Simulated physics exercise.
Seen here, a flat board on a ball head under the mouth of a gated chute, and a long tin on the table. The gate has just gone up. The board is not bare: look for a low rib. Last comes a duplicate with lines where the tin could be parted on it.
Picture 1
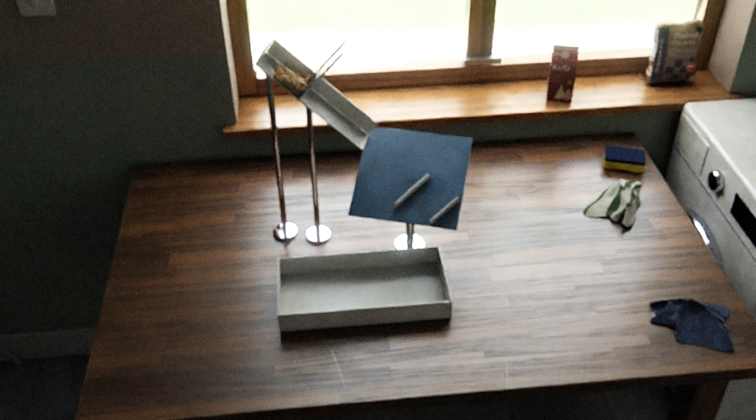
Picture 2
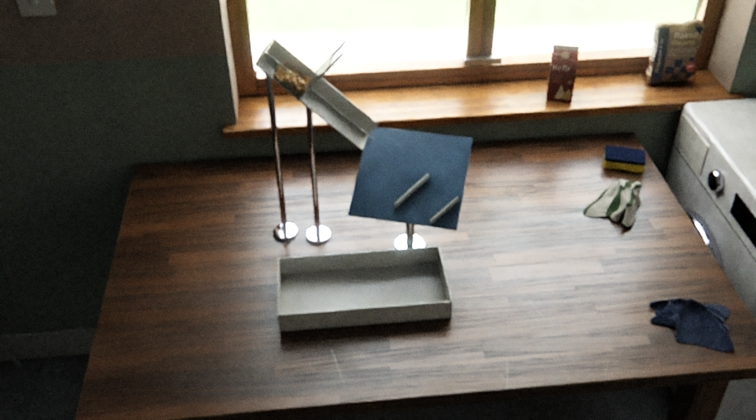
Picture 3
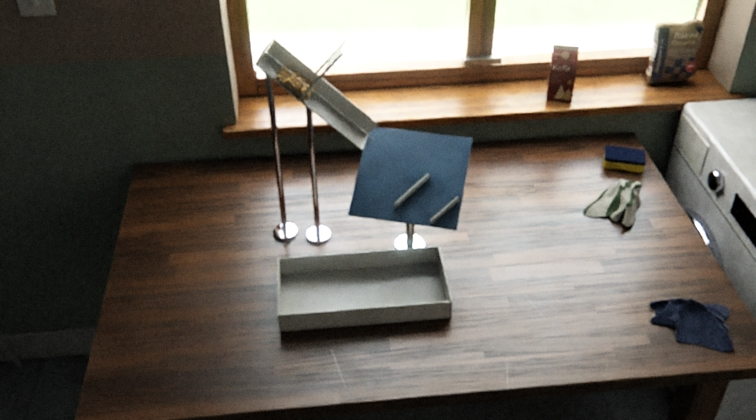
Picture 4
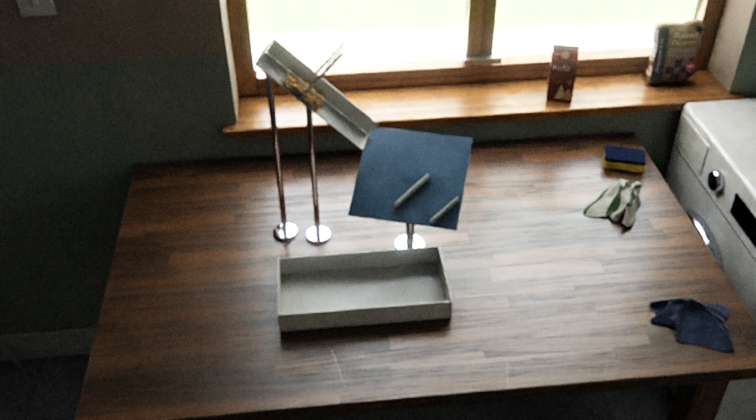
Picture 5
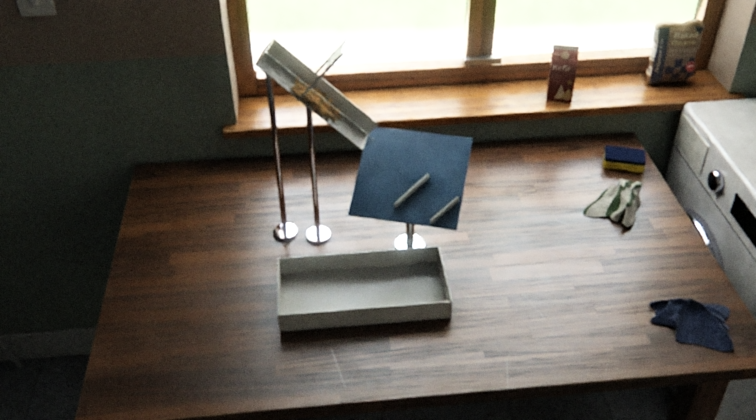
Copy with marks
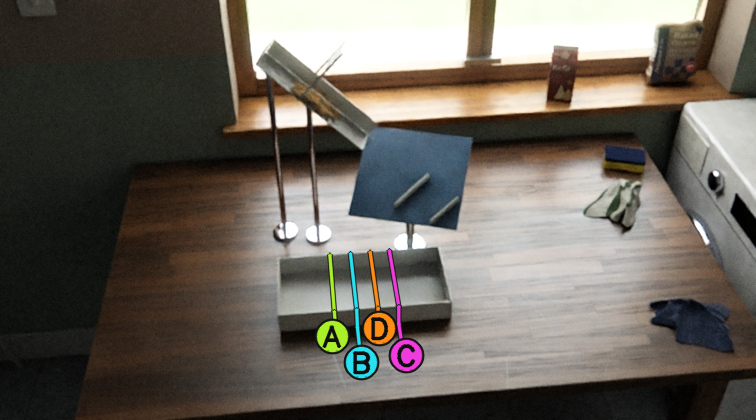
Small yellowish pieces sliding down a raised grey chute toward a tilted blue board with two short ribs, above an empty tin.
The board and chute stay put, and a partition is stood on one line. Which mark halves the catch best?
D beats the others.
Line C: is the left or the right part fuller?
Left.
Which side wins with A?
Right.
On the marked copy, line A crosses the front rim at (334, 310); line B crosses the front rim at (356, 309); line C crosses the front rim at (398, 305); line D crosses the front rim at (377, 307).
Choosing A, of what is caught, none at all on the left of the divider, the whole lot on the right.
Choosing B, of what is caught, a small share on the left of the divider, all but a few on the right.
Choosing C, of what is caught, the bulk on the left of the divider, a small share on the right.
Choosing D, of what is caught, close to half on the left of the divider, close to half on the right.
